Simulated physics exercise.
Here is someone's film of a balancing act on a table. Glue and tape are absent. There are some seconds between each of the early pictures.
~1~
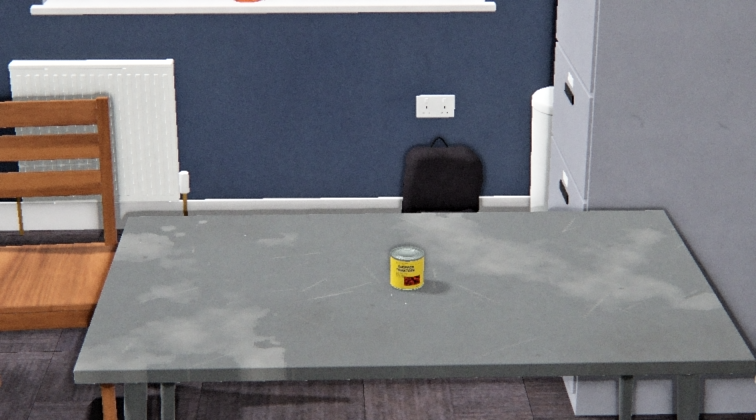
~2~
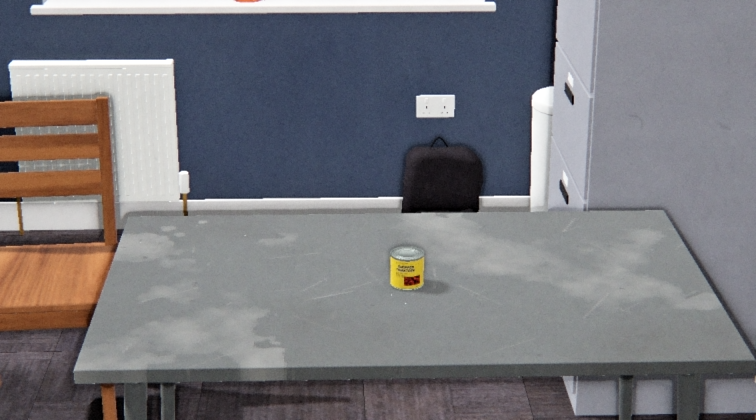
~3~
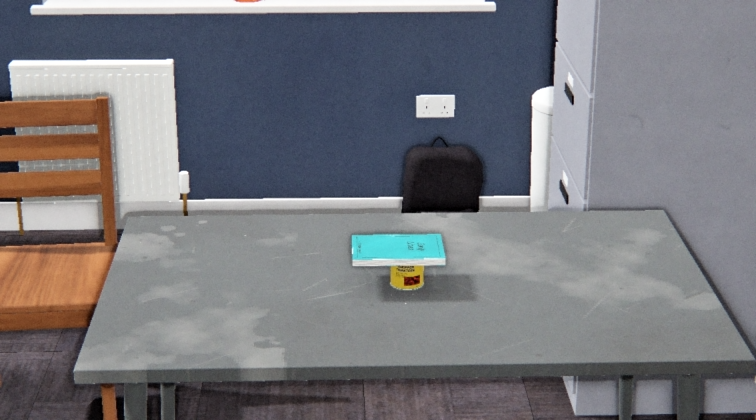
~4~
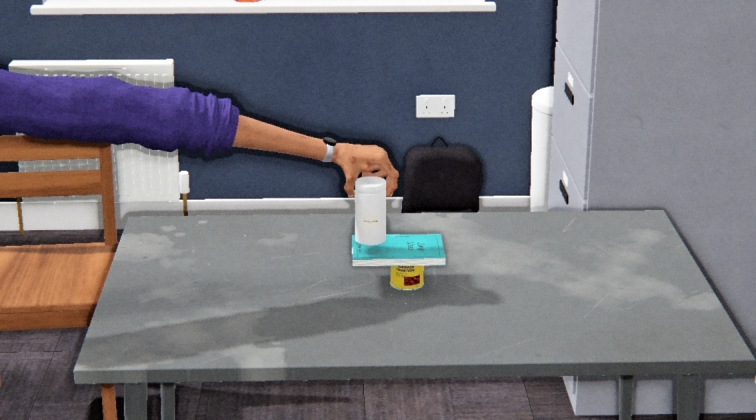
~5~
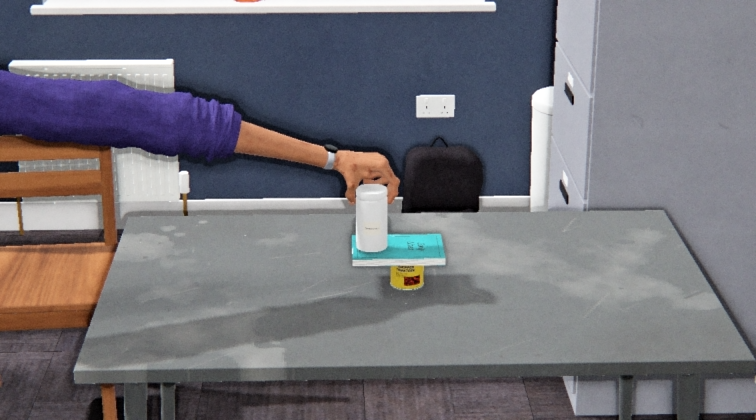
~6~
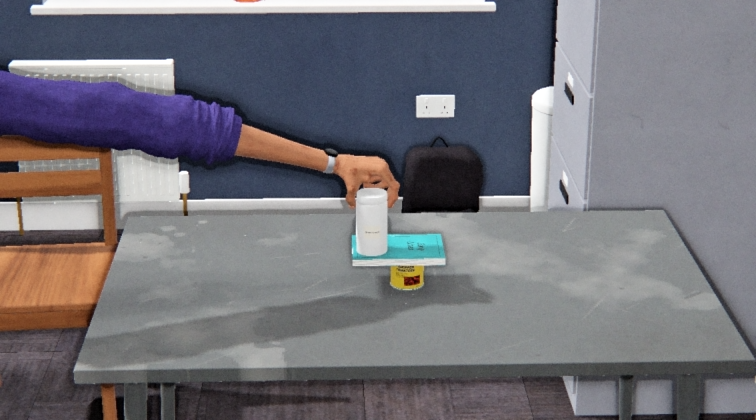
A turquoise book appears flat on top of a small yellow tin on a grey table, then a hand reaching in from the left lowers a white jar onto the book's left side and keeps hold of it.
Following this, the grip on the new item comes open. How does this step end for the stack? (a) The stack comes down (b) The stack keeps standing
(a) The stack comes down.
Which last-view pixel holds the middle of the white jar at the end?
End position in the final view: Approximately (274, 285).
Then, 0.40 s on from there, white jar now fallen; turquoise book turned 53° from how it was put.
Then, 0.60 s on from there, turquoise book now fallen; yellow tin shifted a little.
In the end, fallen, turquoise book and white jar; yellow tin unmoved. At the end, from the last picture's camera, white jar near (274, 285). The stack comes apart.
